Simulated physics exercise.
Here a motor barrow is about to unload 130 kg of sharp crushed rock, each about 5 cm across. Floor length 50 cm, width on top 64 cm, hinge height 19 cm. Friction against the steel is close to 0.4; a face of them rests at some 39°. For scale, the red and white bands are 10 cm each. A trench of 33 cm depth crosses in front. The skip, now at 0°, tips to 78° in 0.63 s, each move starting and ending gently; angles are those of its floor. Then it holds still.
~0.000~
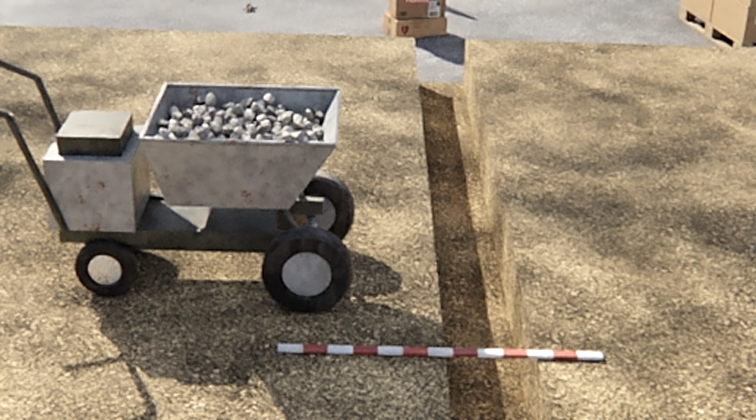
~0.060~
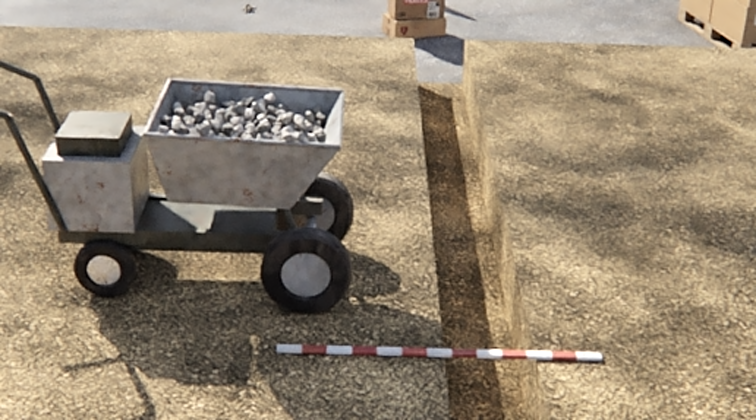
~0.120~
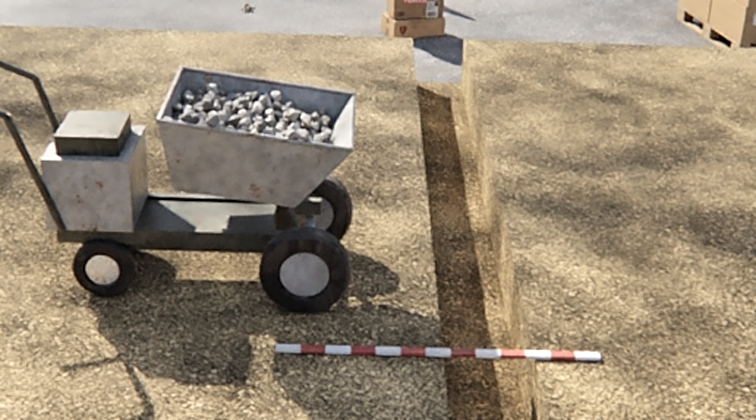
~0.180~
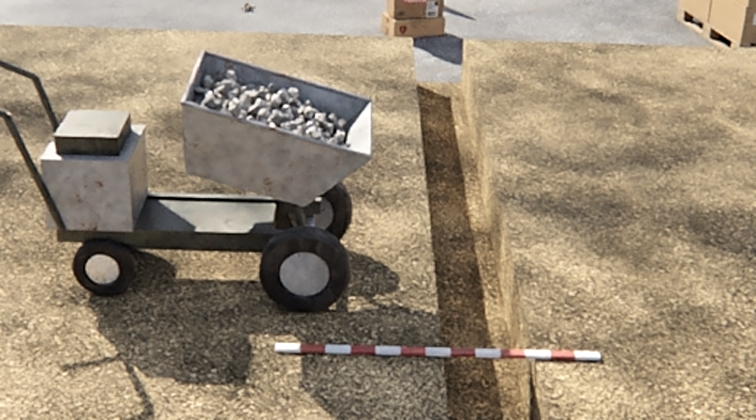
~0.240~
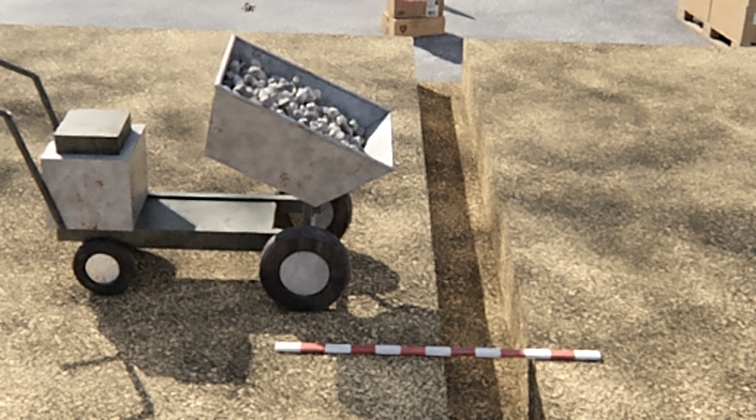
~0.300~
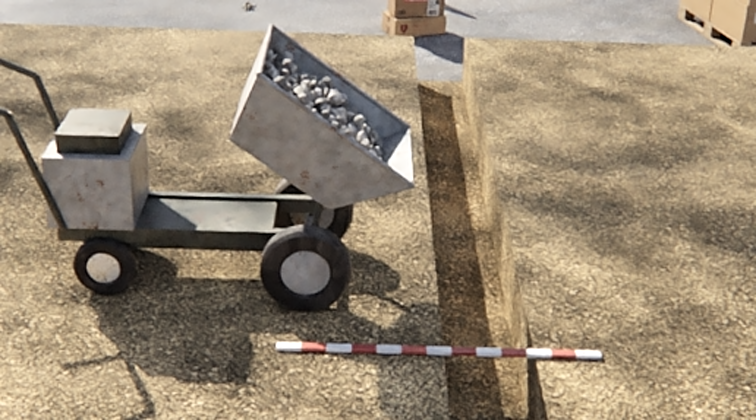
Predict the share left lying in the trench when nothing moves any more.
Roughly 73 per cent ends in the trench.
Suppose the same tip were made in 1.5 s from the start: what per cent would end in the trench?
It would be near 90 per cent.
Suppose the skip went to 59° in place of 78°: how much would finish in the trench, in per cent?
In that case some 25 per cent.
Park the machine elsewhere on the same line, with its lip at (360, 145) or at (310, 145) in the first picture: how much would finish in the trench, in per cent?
First some 55, then 90 per cent.
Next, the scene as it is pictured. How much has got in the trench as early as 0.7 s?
About 35 per cent by then.
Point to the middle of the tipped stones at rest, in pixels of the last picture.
Their middle is at about (493, 323).
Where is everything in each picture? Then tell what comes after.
The skip is at 0°, its lip at (336, 145); the top of the load is at (246, 108), in the first frame.
The skip is at 2°, its lip at (340, 147); the top of the load is at (239, 107); the stones move at 0.5 m/s on average, in the second frame.
Lip at (352, 150), floor tilted 7°, highest stones at (239, 102); the stones move at 1.0 m/s on average, in the third frame.
The skip is at 15°, its lip at (371, 158); the top of the load is at (225, 85); the stones move at 1.5 m/s on average, in the fourth frame.
Lip at (393, 170), floor tilted 25°, highest stones at (243, 72); the stones move at 1.7 m/s on average, in the fifth frame.
Lip at (414, 187), floor tilted 36°, highest stones at (274, 61); the stones move at 1.8 m/s on average, in the sixth frame.
After 0.5 s the floor is at 65°; 100 % in the skip; the foremost stones are at (440, 211).
After 0.7 s the floor is at 78°; 55 % in the skip, 37 % in the trench, 8 % past the trench; the foremost stones are at (552, 284).
After 1.1 s the floor is at 78°; 15 % in the skip, 59 % in the trench, 26 % past the trench; the foremost stones are at (740, 278).
After 3.0 s the floor is at 78°; 0 % in the skip, 73 % in the trench, 26 % past the trench; the foremost stones are past the picture's edge.
